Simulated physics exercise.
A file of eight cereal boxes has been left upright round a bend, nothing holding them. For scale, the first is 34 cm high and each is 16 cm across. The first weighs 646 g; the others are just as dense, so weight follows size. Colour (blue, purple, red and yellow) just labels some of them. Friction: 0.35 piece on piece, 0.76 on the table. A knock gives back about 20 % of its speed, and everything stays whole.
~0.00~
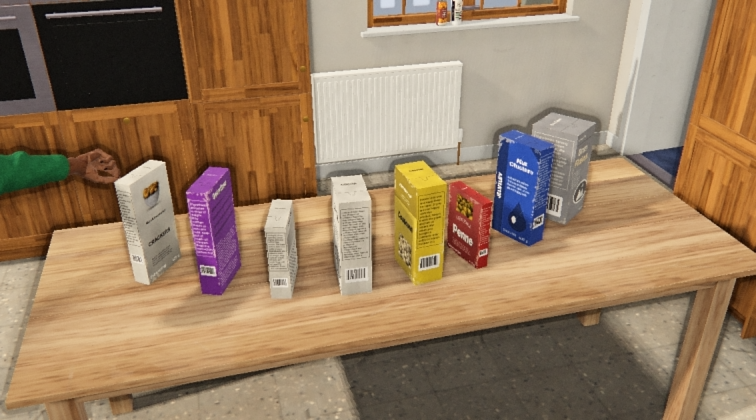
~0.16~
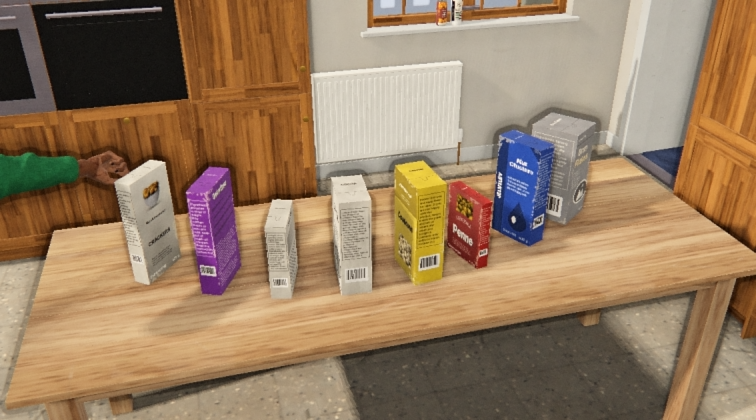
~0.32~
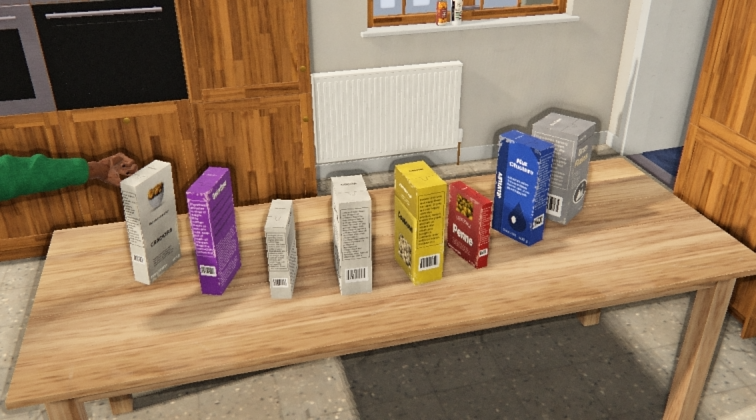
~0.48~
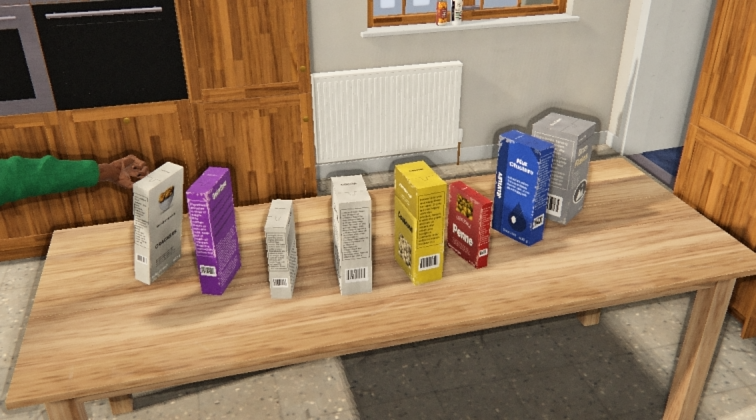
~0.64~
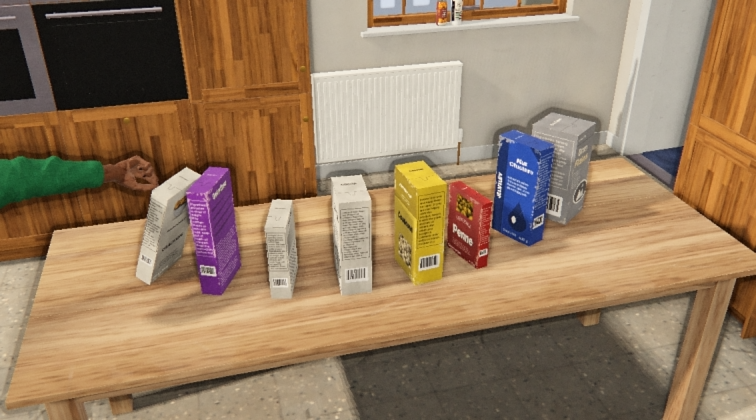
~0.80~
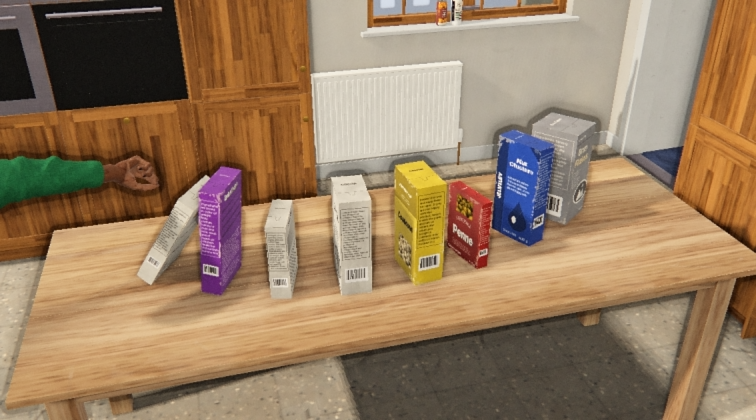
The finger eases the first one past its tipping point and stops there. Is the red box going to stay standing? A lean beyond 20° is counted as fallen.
That box topples.
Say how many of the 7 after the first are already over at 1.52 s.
By then 4.
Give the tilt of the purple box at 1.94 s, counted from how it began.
About 70°.
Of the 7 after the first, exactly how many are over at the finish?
It comes to 5.
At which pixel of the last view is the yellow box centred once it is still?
At about (483, 232).
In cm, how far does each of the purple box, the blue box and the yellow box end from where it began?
Moved: Purple 20, blue 0, yellow 20.
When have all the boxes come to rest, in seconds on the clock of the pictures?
Near 5.0 s.
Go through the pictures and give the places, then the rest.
In the first picture (pixels give the middle of a visible side), finger (114, 175) 6 cm from the first box; red box (463, 227); blue box (514, 192); yellow box (430, 237); none of the others has stirred.
The second picture shows finger (125, 177) 22 mm from the first box; red box (463, 227).
The third picture shows finger pushing; red box (463, 227); none of the others has stirred.
The fourth picture shows finger pushing; red box (463, 227); none of the others has stirred.
The fifth picture shows finger (152, 182) stopped; red box (463, 227); none of the others has stirred.
The sixth picture shows finger (152, 182) stopped; red box (463, 227); purple box (232, 234) 6° from how it stood; blue box (514, 192); one has shifted.
After 1.06 s, 1 of the 7 other boxes over; red box unmoved; purple box 36° from how it stood.
After 1.52 s, 4 of the 7 other boxes over; red box unmoved; purple box 66° from how it stood.
After 1.94 s, 5 of the 7 other boxes over; red box lying flat; yellow box lying flat.
In the end (5.4 s), 5 of the 7 other boxes over; red box lying flat; yellow box lying flat; purple box 70° from how it stood. Two left standing. From the last view, middles, red box near (497, 243), yellow box near (483, 232).
